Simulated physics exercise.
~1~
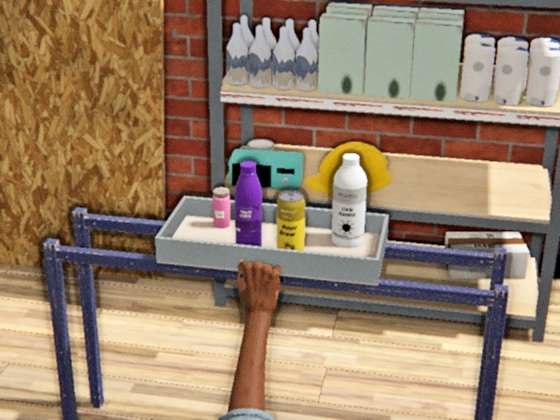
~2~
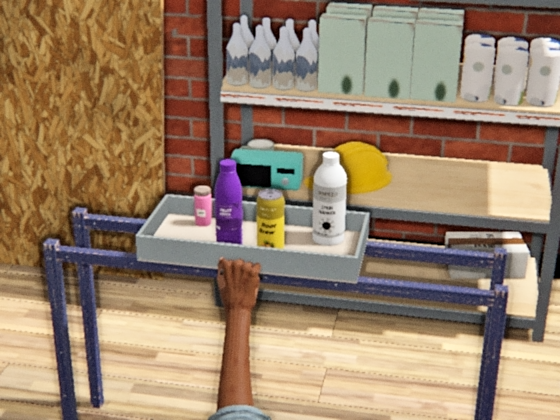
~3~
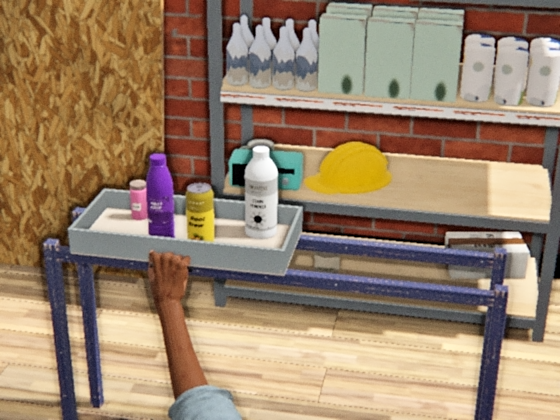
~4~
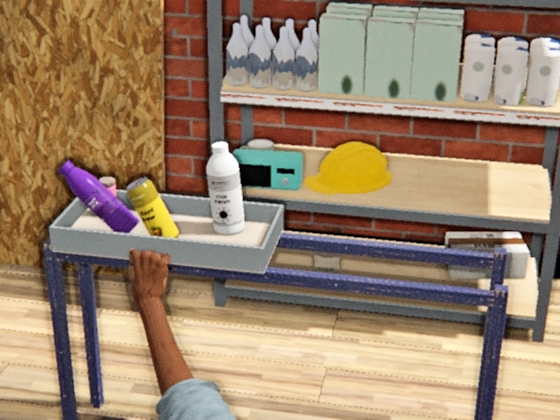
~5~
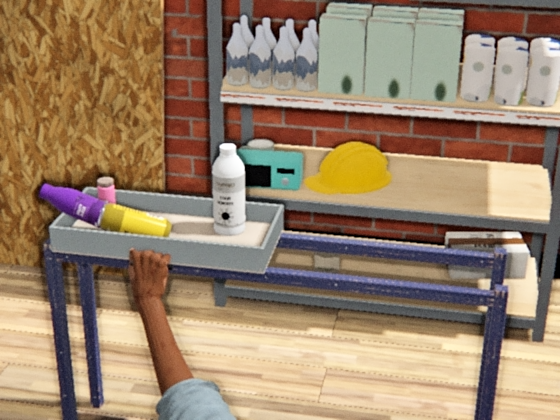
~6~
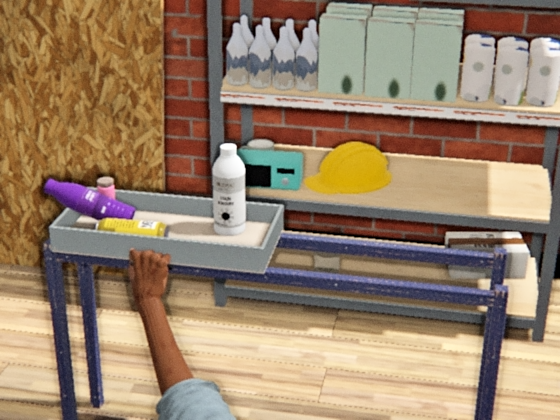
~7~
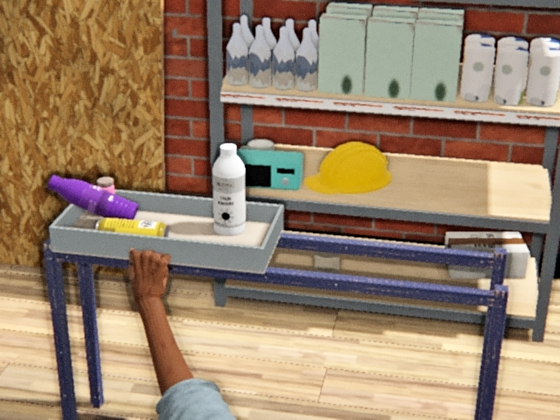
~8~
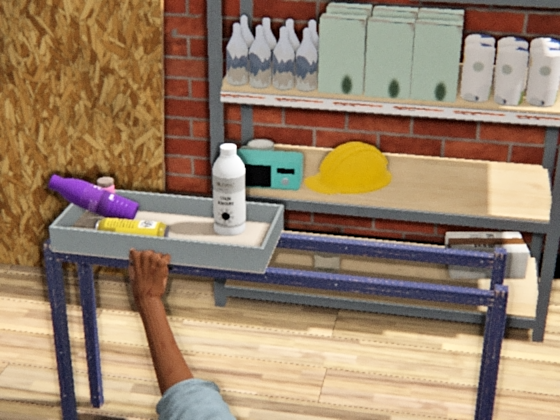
A grey tray carrying a pink shaker, a purple bottle, a yellow can and a white bottle slides left along blue rails, with a hand at its front edge. All four items stay upright at first as the tray travels. When it stops at the left end, the purple bottle and the yellow can tip over to the left. They drop onto their sides, and the can settles on the tray floor while the purple bottle shifts slightly and rests slanted near the shaker. The white bottle and pink shaker remain standing, with the hand still at the tray.
